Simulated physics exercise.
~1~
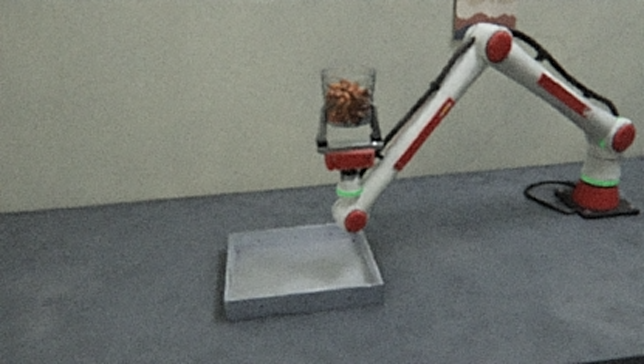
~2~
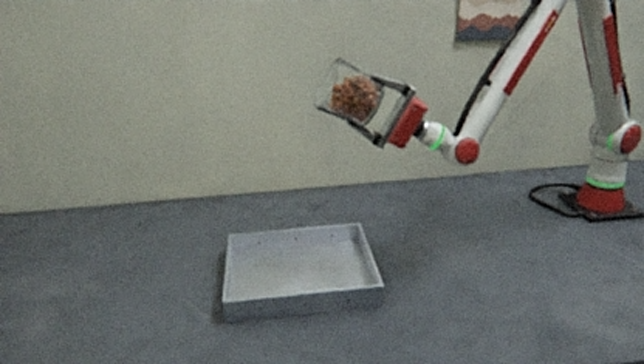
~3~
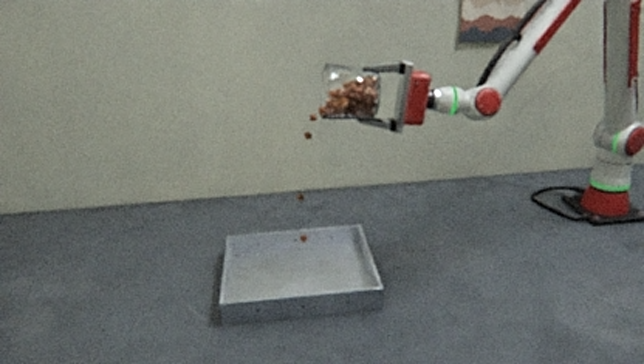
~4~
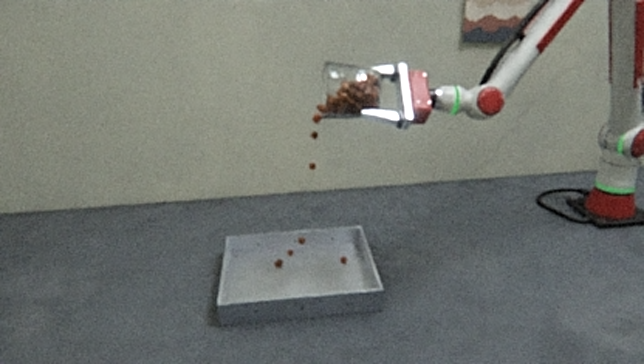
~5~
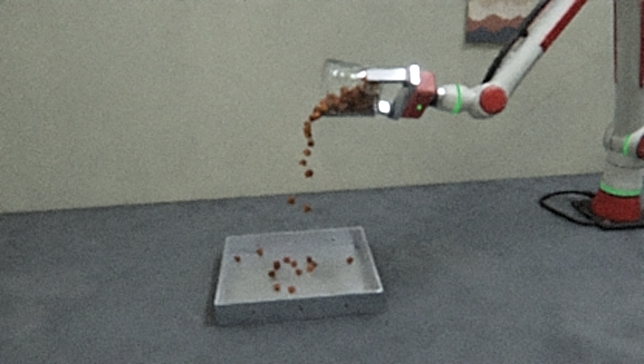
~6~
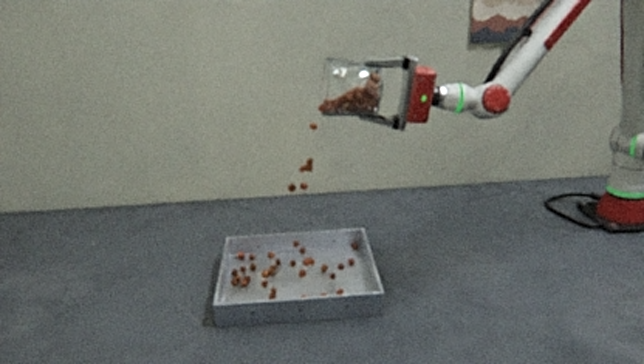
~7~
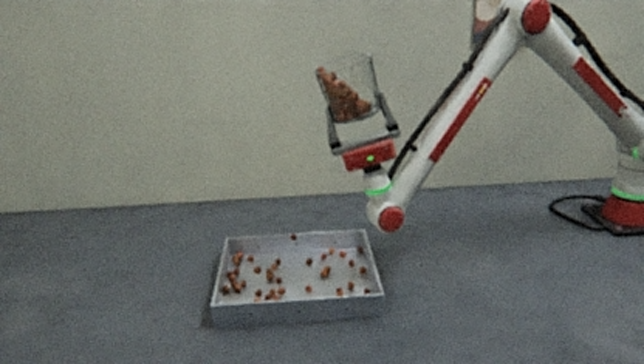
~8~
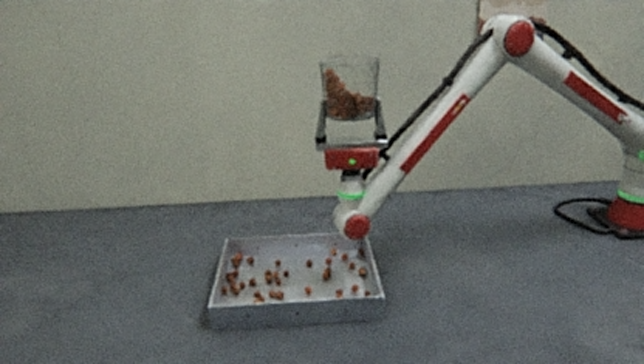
A red and white robot arm tipped a clear cup of hazelnuts onto its side above a shallow grey tray, and a thin stream of nuts tumbled out and scattered across it before the arm stood the cup upright again, still holding plenty.
